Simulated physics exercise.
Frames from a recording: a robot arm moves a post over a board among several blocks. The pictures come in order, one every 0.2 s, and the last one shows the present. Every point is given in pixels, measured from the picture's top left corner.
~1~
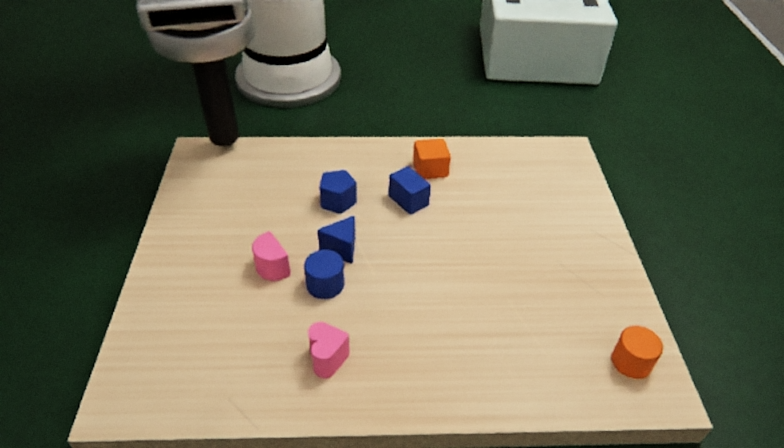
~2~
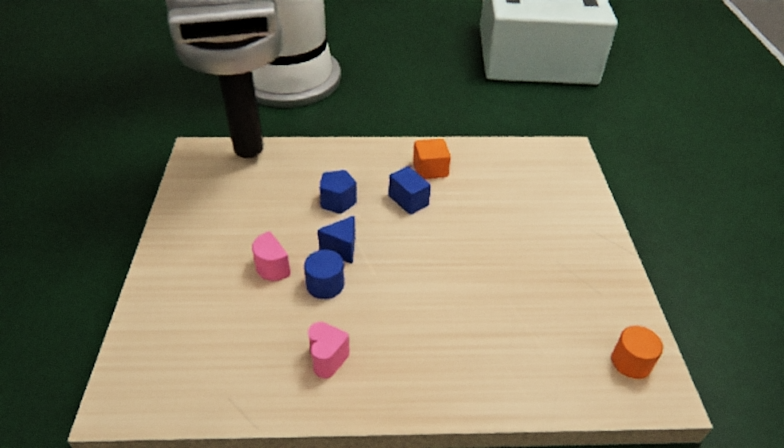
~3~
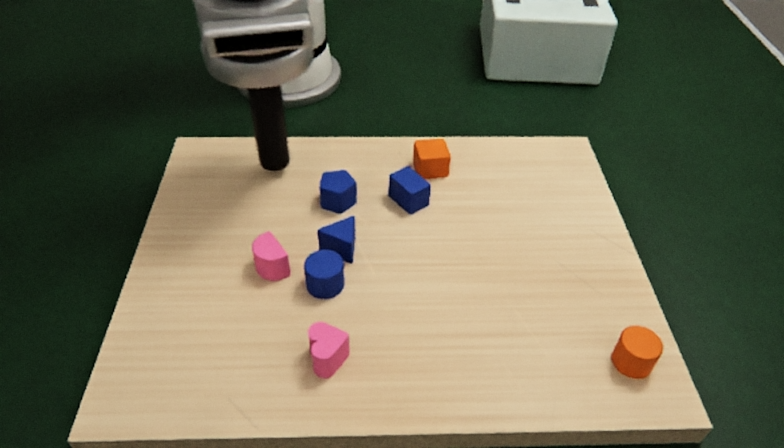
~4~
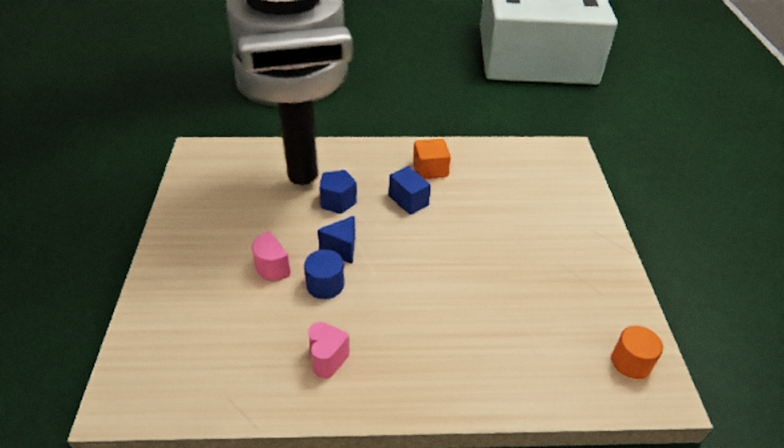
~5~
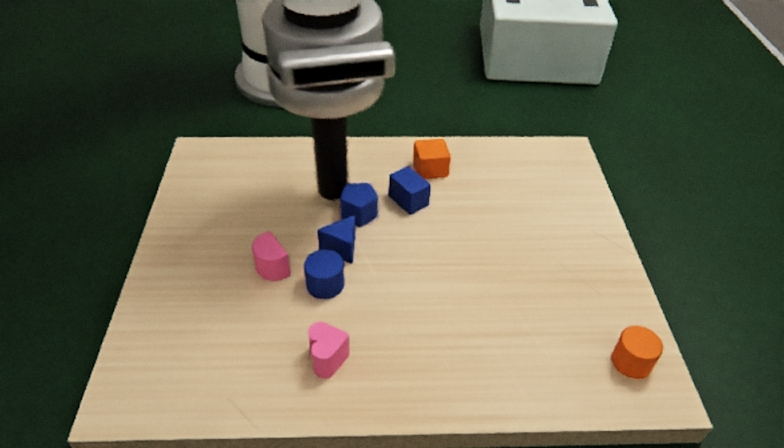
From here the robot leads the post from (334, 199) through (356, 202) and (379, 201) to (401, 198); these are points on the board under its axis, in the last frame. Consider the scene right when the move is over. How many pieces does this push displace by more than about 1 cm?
I'd say two blocks get shifted by more than about 1 cm.
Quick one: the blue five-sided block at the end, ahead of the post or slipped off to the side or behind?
At that point it is off to one side or behind.
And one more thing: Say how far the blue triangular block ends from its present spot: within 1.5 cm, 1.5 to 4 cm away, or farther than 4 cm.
The answer will be the short band, under 1.5 cm.
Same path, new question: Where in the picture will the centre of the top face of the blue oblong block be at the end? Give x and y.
Around pixel (431, 178).
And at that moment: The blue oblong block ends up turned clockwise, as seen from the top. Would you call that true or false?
True
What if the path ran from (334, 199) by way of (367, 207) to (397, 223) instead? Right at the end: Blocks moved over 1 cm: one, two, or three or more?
Once the path ends, one block will have shifted.
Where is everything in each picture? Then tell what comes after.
The first frame shows tip of the post at (225, 139), middles of tops, blue triangular block at (341, 229), blue five-sided block at (337, 180), blue oblong block at (410, 179), orange square at (432, 148).
The second frame shows post at (249, 150), nothing pushed.
The third frame shows post at (275, 163), nothing pushed.
The fourth frame shows post at (303, 176), nothing pushed.
The fifth frame shows post at (333, 191), blue triangular block at (341, 229), blue five-sided block at (359, 193), blue oblong block at (410, 179), orange square at (432, 148).
On the path given first. Halfway along, post at (368, 195); blue five-sided block at (379, 202), turned 55° clockwise.
At the end, post at (401, 190); blue triangular block unmoved; blue five-sided block at (382, 203), turned 65° clockwise; blue oblong block at (431, 178), turned 40° clockwise; orange square unmoved.
